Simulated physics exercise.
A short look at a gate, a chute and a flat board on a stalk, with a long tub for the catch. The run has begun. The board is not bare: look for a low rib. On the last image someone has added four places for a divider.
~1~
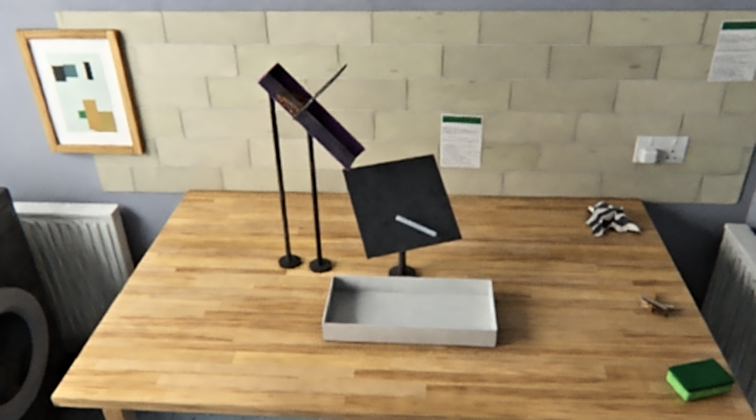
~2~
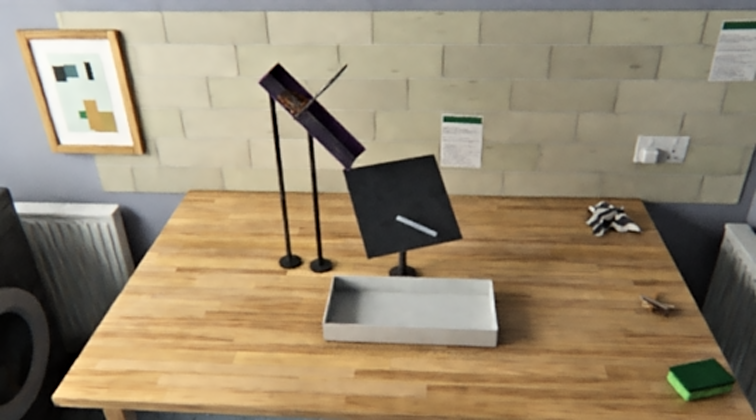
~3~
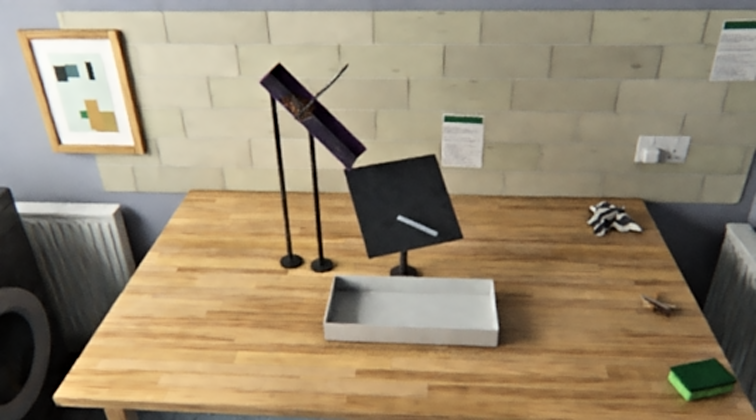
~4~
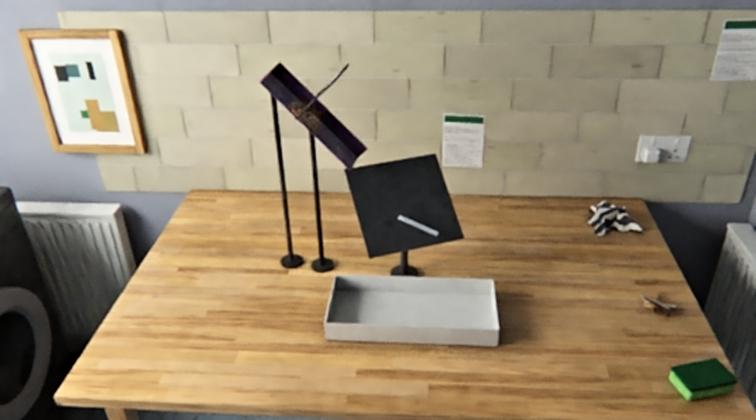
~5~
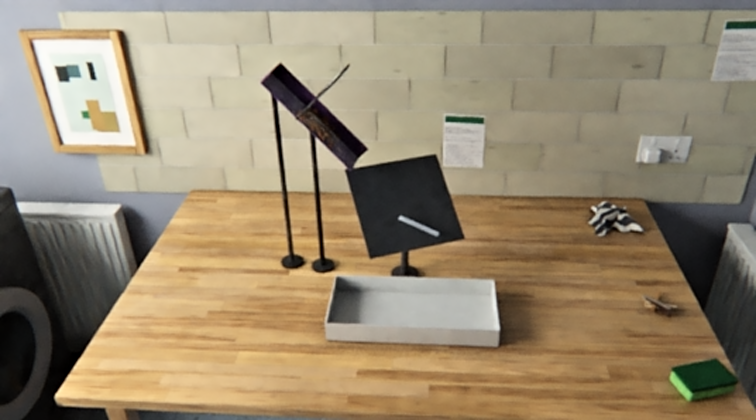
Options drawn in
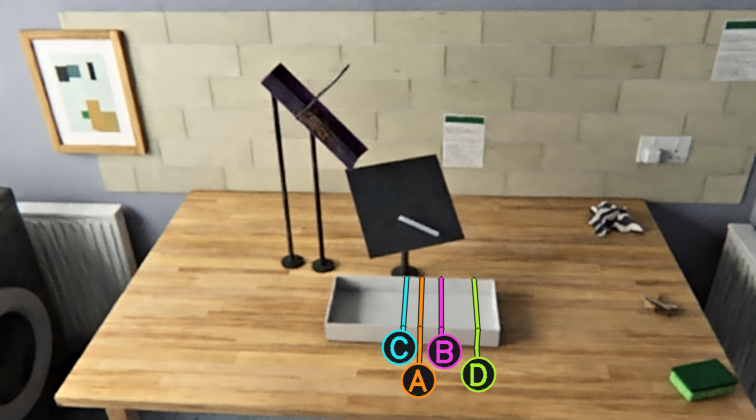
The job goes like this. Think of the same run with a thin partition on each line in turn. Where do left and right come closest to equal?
Line B.
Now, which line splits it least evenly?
C it is.
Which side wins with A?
Right.
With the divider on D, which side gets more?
The left side.
On the marked copy, line A crosses the front rim at (420, 327); line B crosses the front rim at (441, 328); line C crosses the front rim at (403, 326); line D crosses the front rim at (477, 329).
With A, of what is caught, close to a third on the left of the divider, close to two thirds on the right.
With B, of what is caught, close to half on the left of the divider, close to half on the right.
With C, of what is caught, a small share on the left of the divider, the bulk on the right.
With D, of what is caught, close to two thirds on the left of the divider, close to a third on the right.
